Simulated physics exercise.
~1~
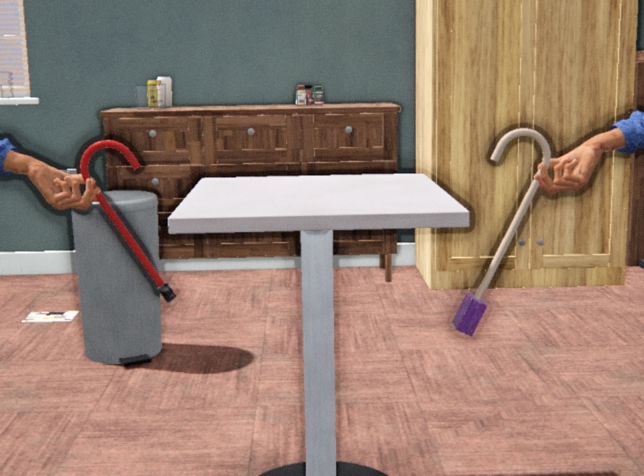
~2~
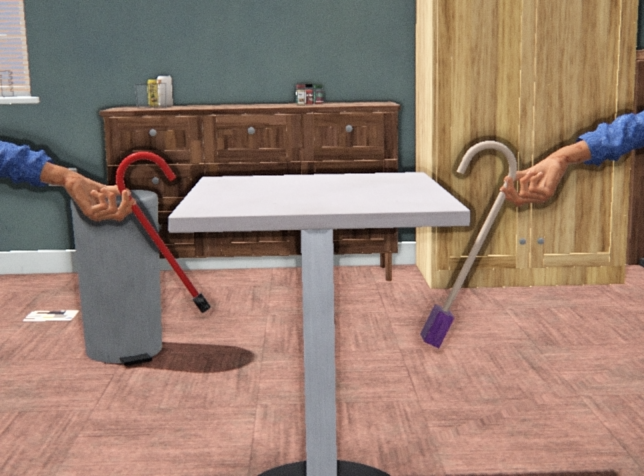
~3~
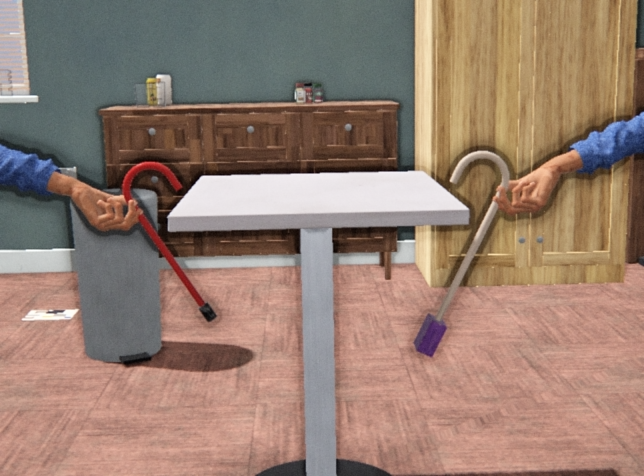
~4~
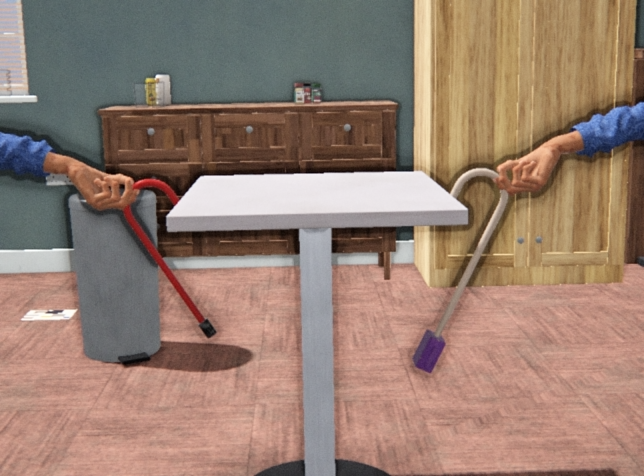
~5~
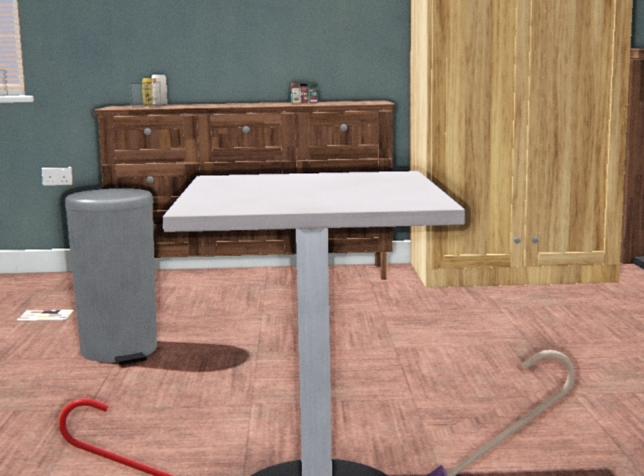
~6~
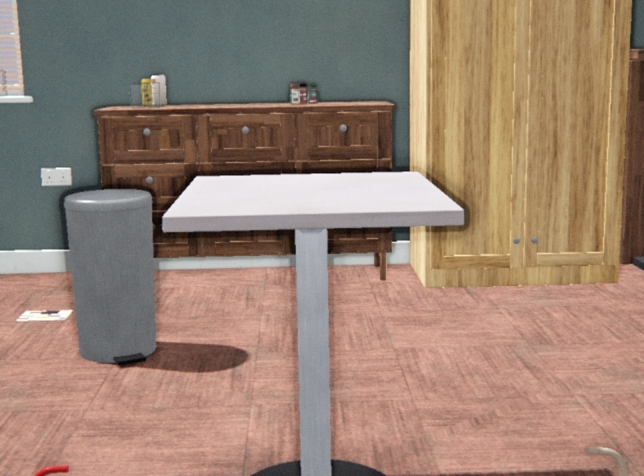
We see two hands bring a red cane and a pale hooked stick with a purple end toward opposite sides of a small table, lower them by its edges, and release them; both drop and tilt outward, ending mostly out of view at the bottom.
